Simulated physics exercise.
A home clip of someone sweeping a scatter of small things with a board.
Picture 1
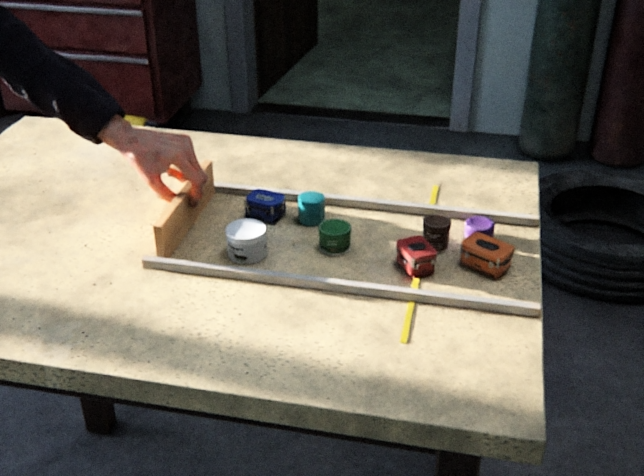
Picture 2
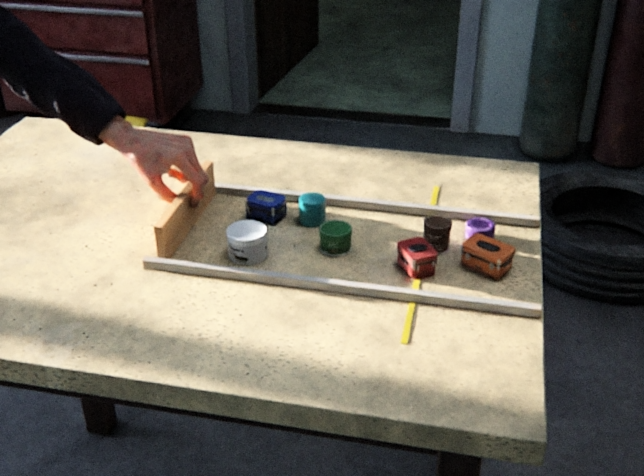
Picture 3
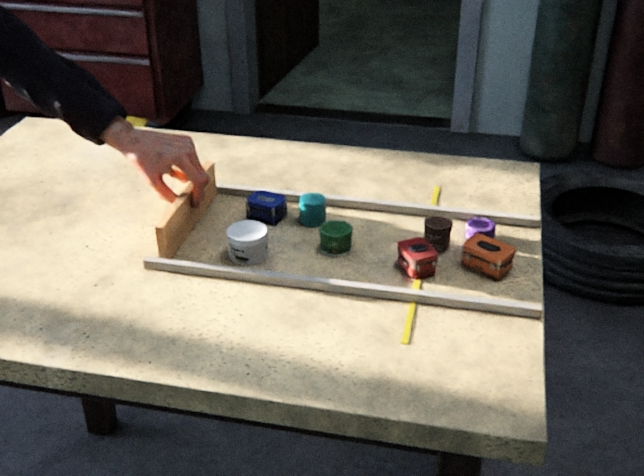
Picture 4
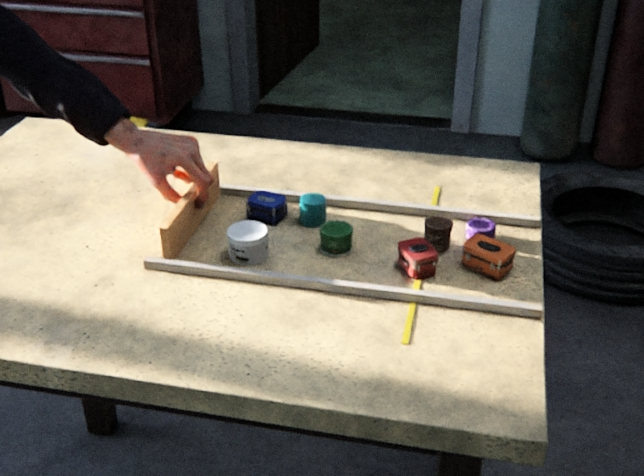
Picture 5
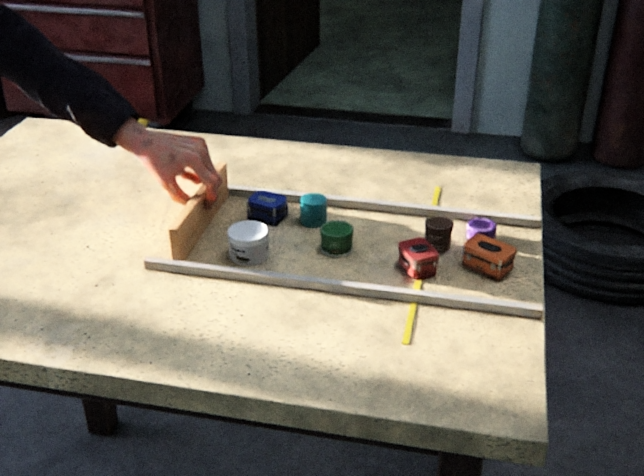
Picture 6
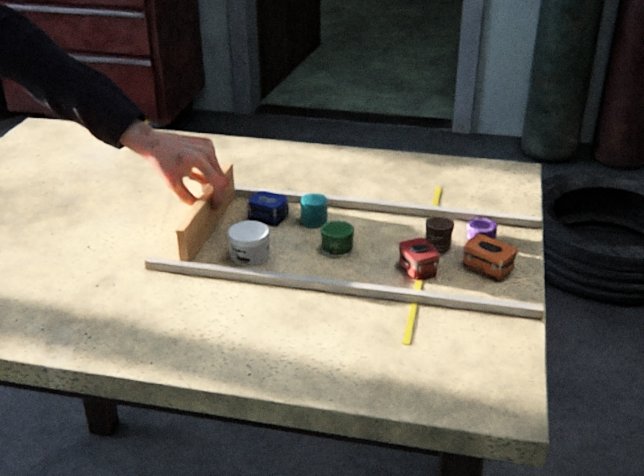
A hand slid an upright wooden board a short way to the right between two rails on a table, edging closer to the white tub and blue case, while the scattered containers stayed put.
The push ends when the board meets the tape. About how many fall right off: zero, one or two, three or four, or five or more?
Outcome: The number that fall off is zero.
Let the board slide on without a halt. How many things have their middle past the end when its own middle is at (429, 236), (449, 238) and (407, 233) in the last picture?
It would be 0, 0 and 0.
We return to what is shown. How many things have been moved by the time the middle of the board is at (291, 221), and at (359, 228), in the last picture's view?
At the one place 3, at the other 4.
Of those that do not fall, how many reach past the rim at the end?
The number is 0.
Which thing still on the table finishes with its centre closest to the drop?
That is the purple lid.
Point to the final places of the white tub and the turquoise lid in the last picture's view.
About (441, 267), and the other about (478, 227).
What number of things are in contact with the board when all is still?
3 of them.
A little later, none off yet; orange case at rest near (489, 258); purple lid at rest near (482, 232); brown pot at rest near (439, 236).
When it is over, the number that fall off is zero.
